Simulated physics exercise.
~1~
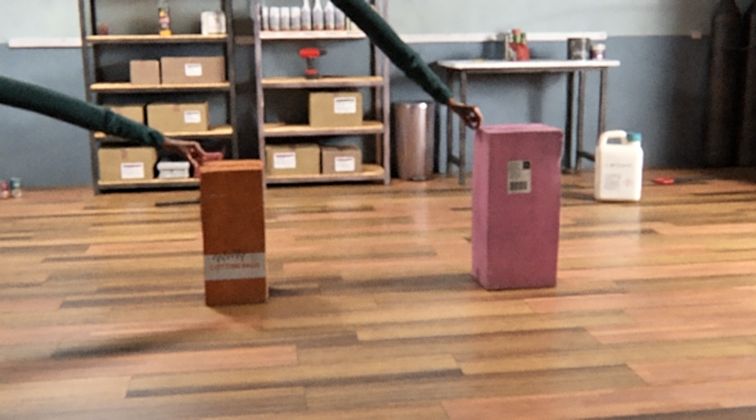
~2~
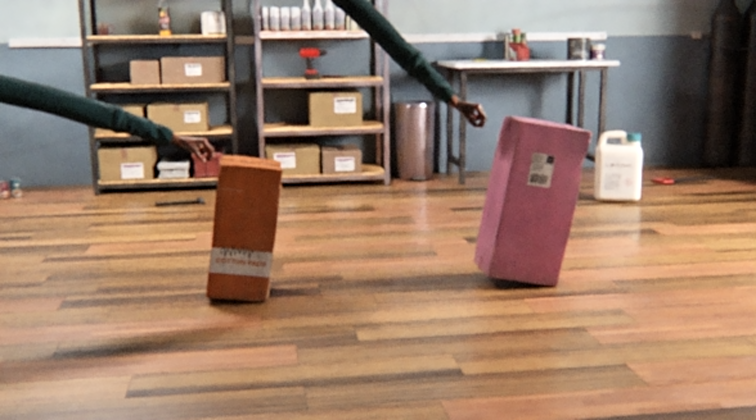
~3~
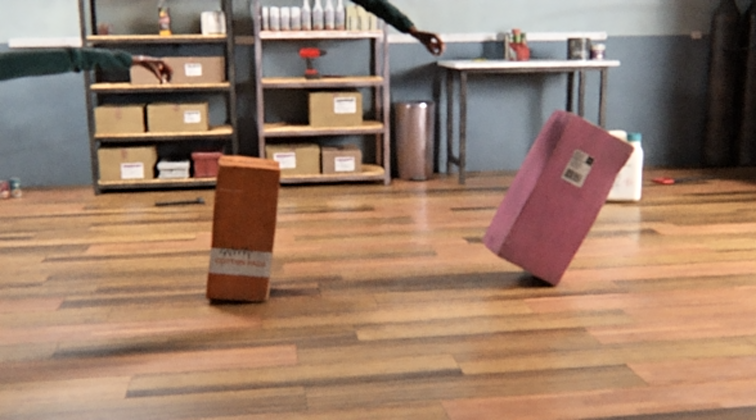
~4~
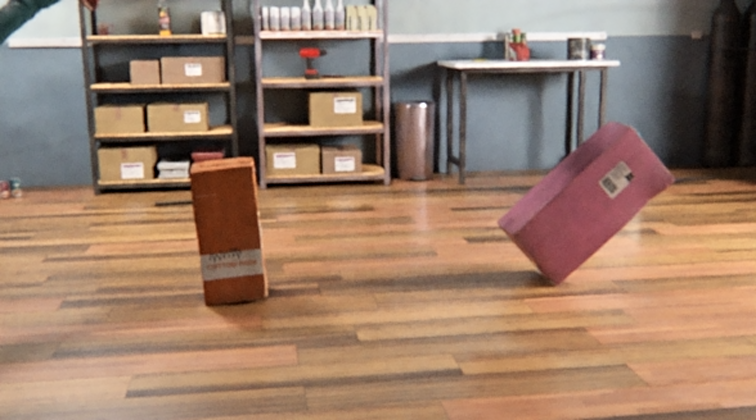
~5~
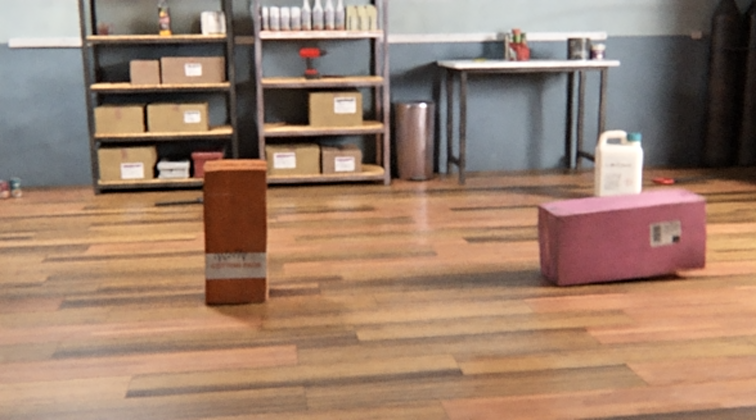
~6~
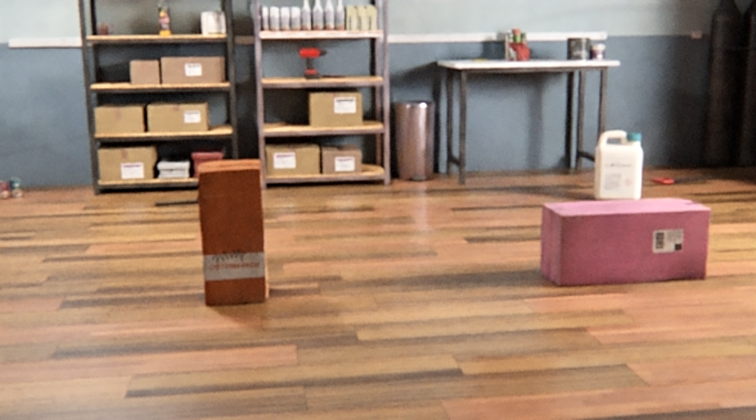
At first, an orange parcel on the left and a pink parcel on the right stand upright on a wooden floor, each touched at the top by a dark-sleeved hand. Both parcels tip to the right, the pink one more steeply, as the hands let go and draw back. The orange parcel leans only slightly, then rocks back to the left. Meanwhile the pink parcel keeps tilting over its lower edge until it drops onto its side, revealing a white jug behind it. The orange parcel wobbles a little and ends standing upright, while the pink one lies flat.
